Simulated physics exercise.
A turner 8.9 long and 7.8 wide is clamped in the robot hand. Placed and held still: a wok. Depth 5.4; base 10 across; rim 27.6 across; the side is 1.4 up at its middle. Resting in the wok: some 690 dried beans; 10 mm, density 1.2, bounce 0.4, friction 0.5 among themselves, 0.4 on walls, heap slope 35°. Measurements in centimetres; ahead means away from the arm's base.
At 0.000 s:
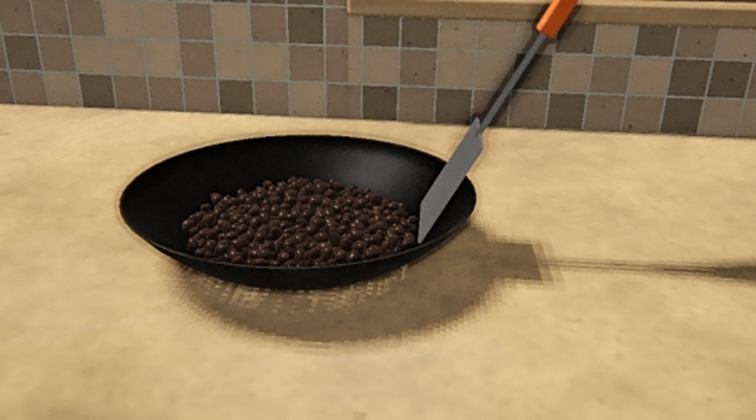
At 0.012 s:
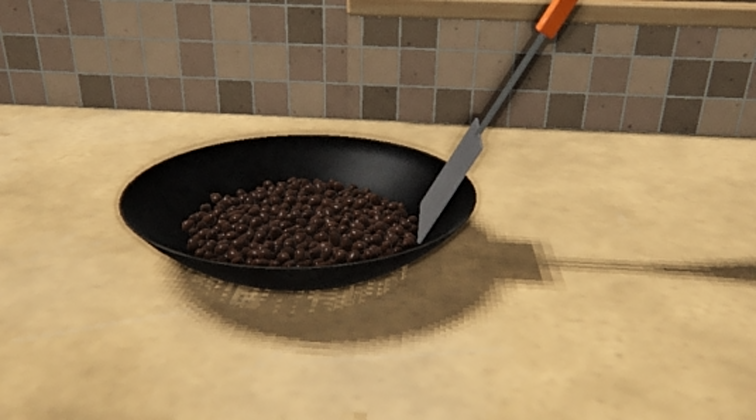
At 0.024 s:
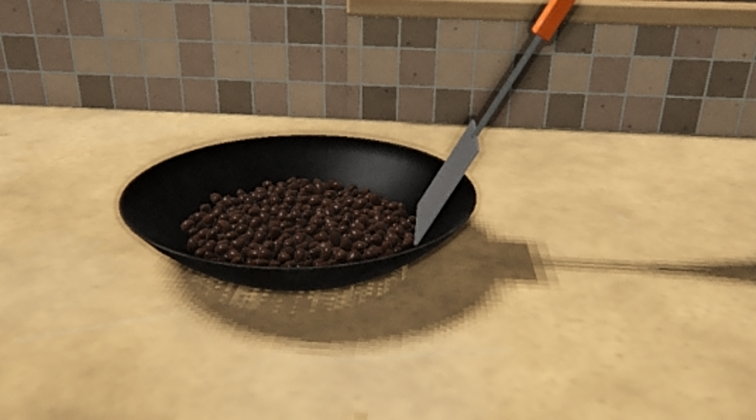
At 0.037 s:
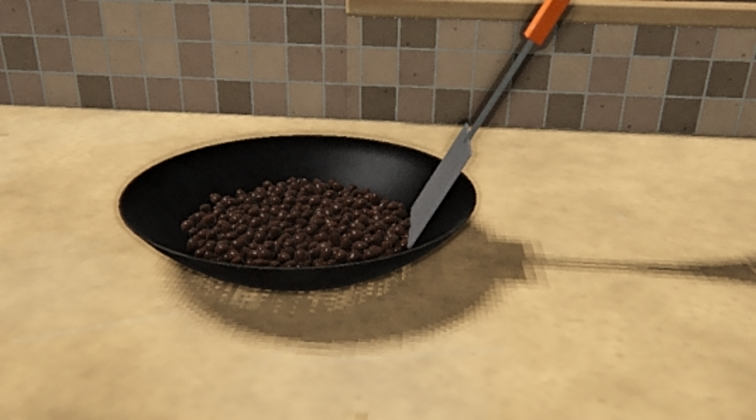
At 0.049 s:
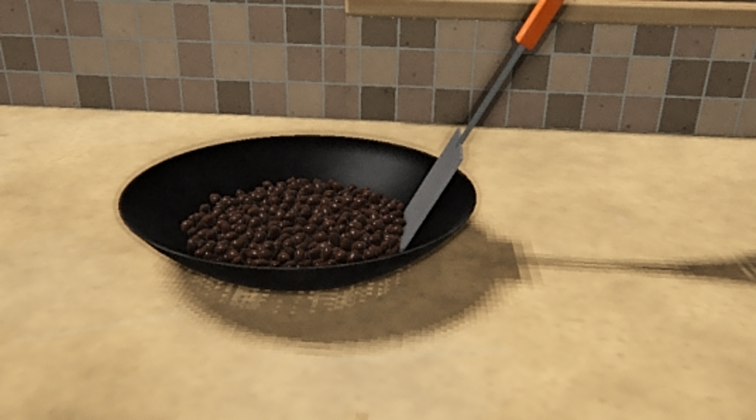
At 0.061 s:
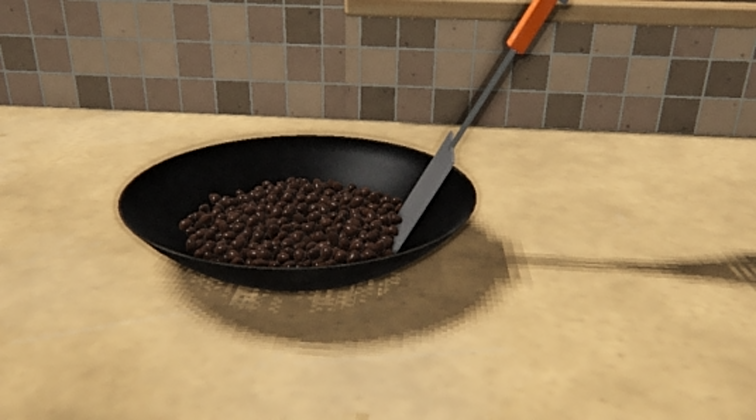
The footage shows a black wok of dark brown beans on a beige countertop, with an orange-handled turner angled into its right side; the blade moves slowly a short way left against the beans, while the wok stays still.
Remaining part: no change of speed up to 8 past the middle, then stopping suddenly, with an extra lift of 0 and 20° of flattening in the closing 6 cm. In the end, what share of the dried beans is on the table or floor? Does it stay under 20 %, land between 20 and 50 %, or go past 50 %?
It stays under 20 %.
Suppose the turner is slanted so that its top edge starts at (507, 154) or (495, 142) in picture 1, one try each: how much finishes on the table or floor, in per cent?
About 10% and 15%.
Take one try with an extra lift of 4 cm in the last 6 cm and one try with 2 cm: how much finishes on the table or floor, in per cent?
Roughly 5 per cent, then 10 per cent.
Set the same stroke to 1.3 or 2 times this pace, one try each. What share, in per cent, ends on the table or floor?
About 10 and 25 per cent.
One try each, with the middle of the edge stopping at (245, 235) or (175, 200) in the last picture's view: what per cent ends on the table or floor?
First try about 5 percent, second about 30 percent.
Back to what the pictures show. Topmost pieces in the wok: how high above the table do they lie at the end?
Some 7.0 cm above the table.
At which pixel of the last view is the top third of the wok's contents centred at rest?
It is centred around (180, 191).
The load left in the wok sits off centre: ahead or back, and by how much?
Ahead of centre, roughly 5.5 centimetres.
After 0.18 s, sloping 62°, highest piece 12 above the table; 690 in the wok, 1 on the blade or in flight.
After 0.30 s, sloping 55°, highest piece 26 above the table; 687 in the wok, 4 on the blade or in flight.
After 0.56 s, sloping 42°, highest piece 9 above the table; 610 in the wok, 77 on the table or floor, 4 on the blade or in flight.
After 1.61 s, sloping 42°, highest piece 7 above the table; 609 in the wok, 82 on the table or floor.
In the end, 609 in the wok, 82 on the table or floor. That is 12 % on the table or floor.
